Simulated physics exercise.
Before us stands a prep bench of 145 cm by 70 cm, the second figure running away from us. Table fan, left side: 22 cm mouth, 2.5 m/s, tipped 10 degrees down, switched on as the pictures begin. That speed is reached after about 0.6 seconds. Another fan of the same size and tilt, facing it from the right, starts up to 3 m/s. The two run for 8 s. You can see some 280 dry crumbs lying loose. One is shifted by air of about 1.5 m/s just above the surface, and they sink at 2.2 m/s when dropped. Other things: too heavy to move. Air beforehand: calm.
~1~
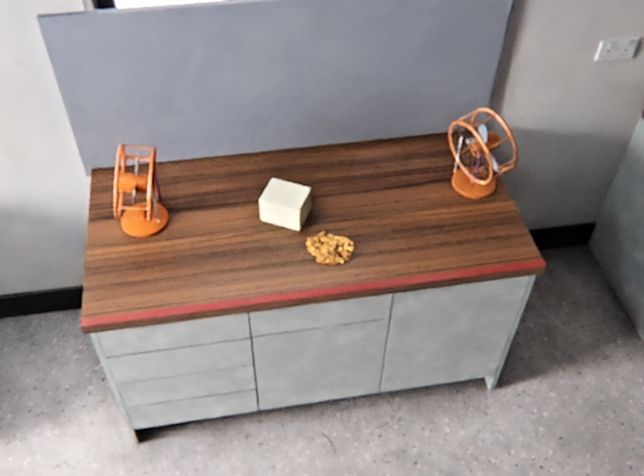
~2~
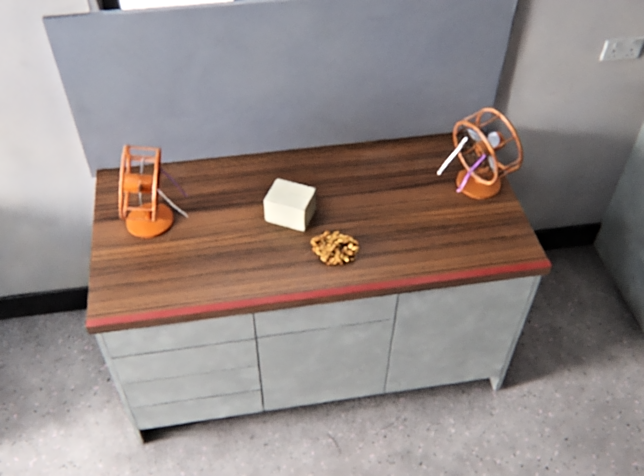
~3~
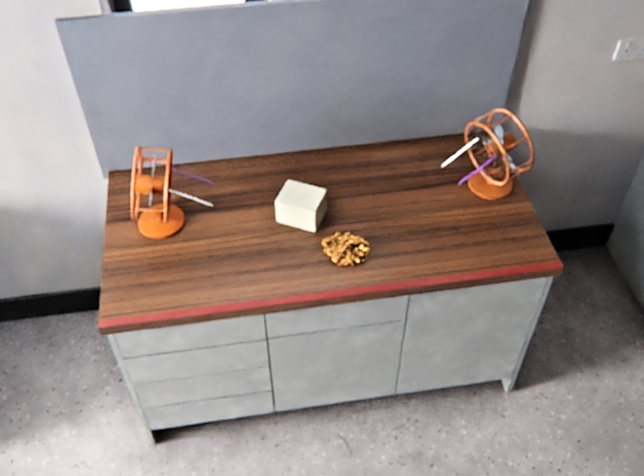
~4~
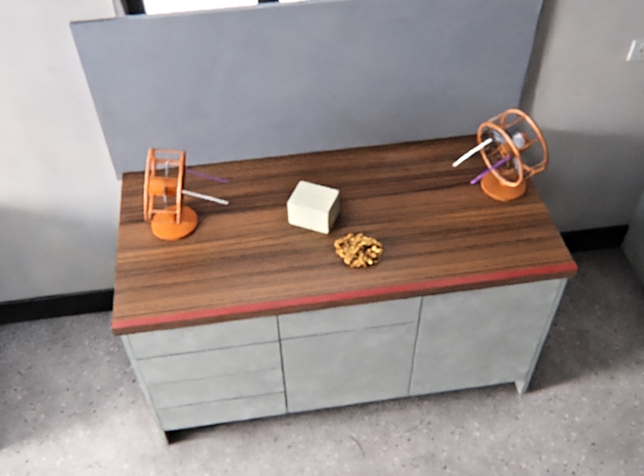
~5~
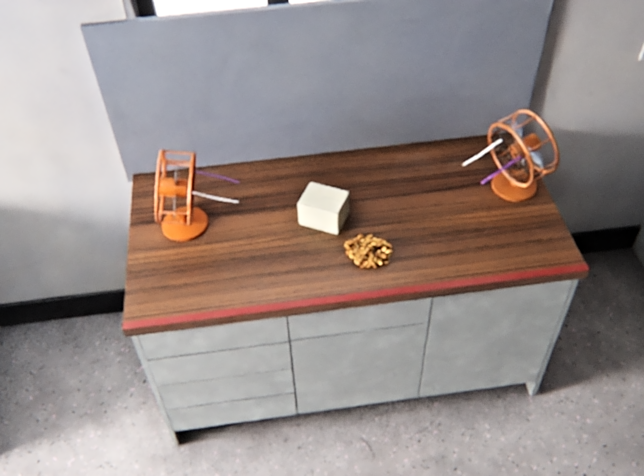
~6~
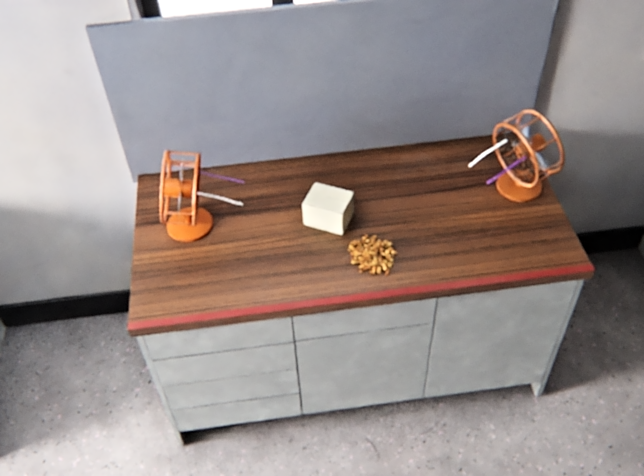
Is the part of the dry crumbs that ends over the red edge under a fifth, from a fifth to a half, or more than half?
Beyond half over the red edge.
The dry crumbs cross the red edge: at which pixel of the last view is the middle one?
Near (339, 303).
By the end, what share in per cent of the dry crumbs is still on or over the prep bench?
Roughly 0 in a hundred.
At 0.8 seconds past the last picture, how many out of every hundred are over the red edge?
100 per cent, roughly.
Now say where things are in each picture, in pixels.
In the first frame, the middle of the dry crumbs is near (329, 249), none has stirred yet, the mouth of the table fan is at (136, 183) and that of the second one at (482, 146).
In the second frame, the middle of the dry crumbs is near (334, 249), none has stirred yet and the red edge is centred on (328, 296).
In the third frame, the middle of the dry crumbs is near (345, 250), none has stirred yet and the top of a block is at (301, 195).
In the fourth frame, the middle of the dry crumbs is near (357, 251) and none has stirred yet.
In the fifth frame, the middle of the dry crumbs is near (367, 252) and none has stirred yet.
In the sixth frame, the middle of the dry crumbs is near (373, 253), the farthest in sight from the table fan is at (395, 253) and about 10 % have left their places.
Then, 0.8 s after the last picture, 0 % are still on the top, 100 % are over the red edge.
Then, 1.8 s after the last picture, 0 % are still on the top, 100 % are over the red edge.
Then, 3.6 s after the last picture, 0 % are still on the top, 100 % are over the red edge.
Then, 7.2 s after the last picture, at the end, 100 % are over the red edge.
